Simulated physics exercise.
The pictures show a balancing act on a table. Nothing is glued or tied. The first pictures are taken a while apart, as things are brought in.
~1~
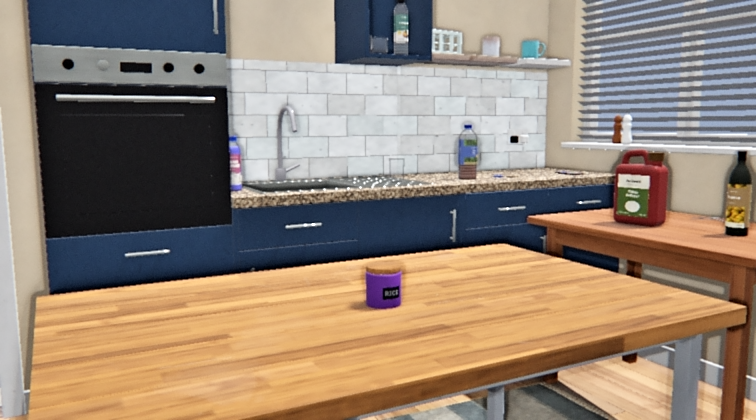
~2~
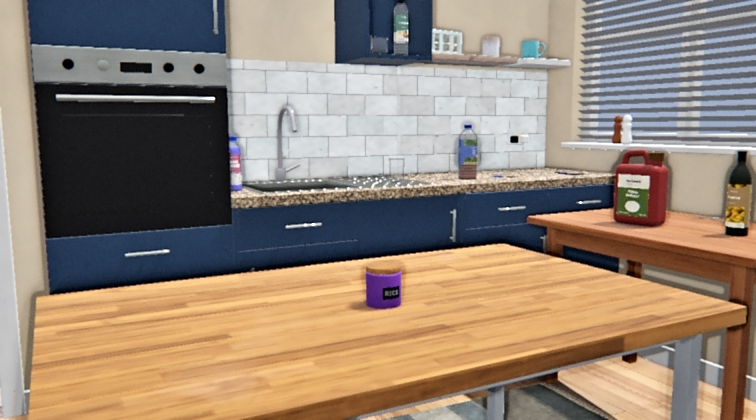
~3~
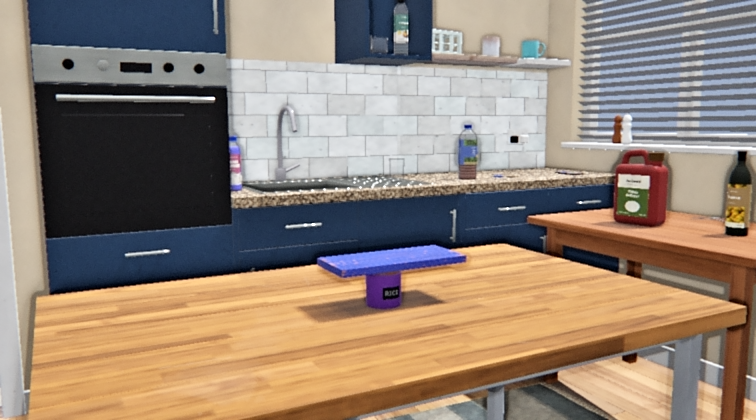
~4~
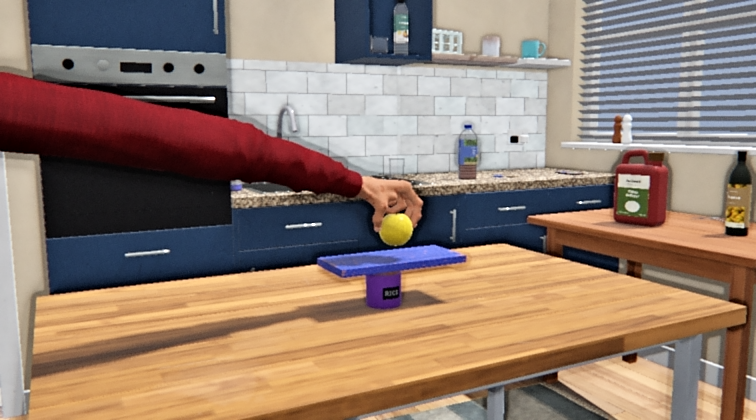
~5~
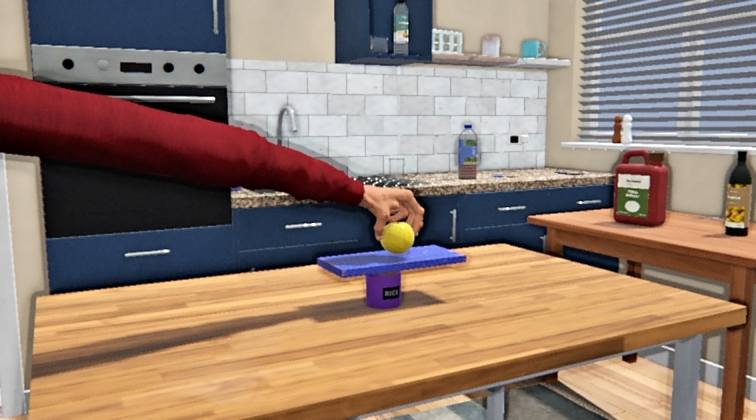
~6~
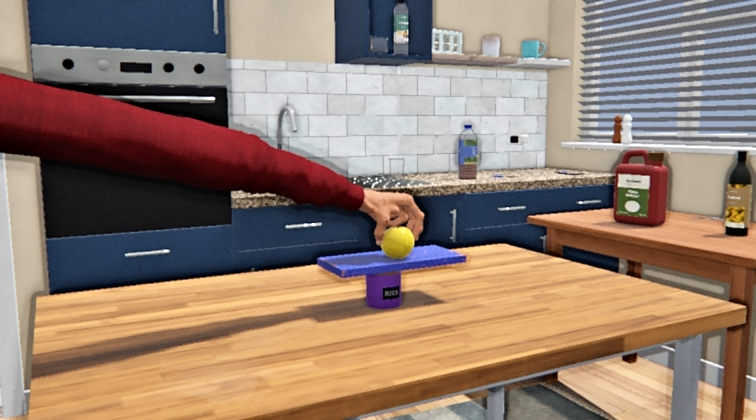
To begin with, a small purple jar with a wooden lid stands alone on a kitchen table. A blue board then appears lying across the top of the jar. Finally, a red-sleeved arm reaches in from the left, lowers a yellow apple onto the board and keeps hold of it.
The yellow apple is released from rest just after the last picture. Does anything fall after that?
Here the stack stays up.
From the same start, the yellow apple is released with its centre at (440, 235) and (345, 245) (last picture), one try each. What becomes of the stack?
First, it gives way; second, it keeps its balance.
Then, 0.30 s on from there, no change.
Then, 0.70 s on from there, yellow apple resting near (397, 243).
In the end, all 3 unmoved. At the end, from the last picture's camera, yellow apple near (398, 243). The stack keeps its balance.
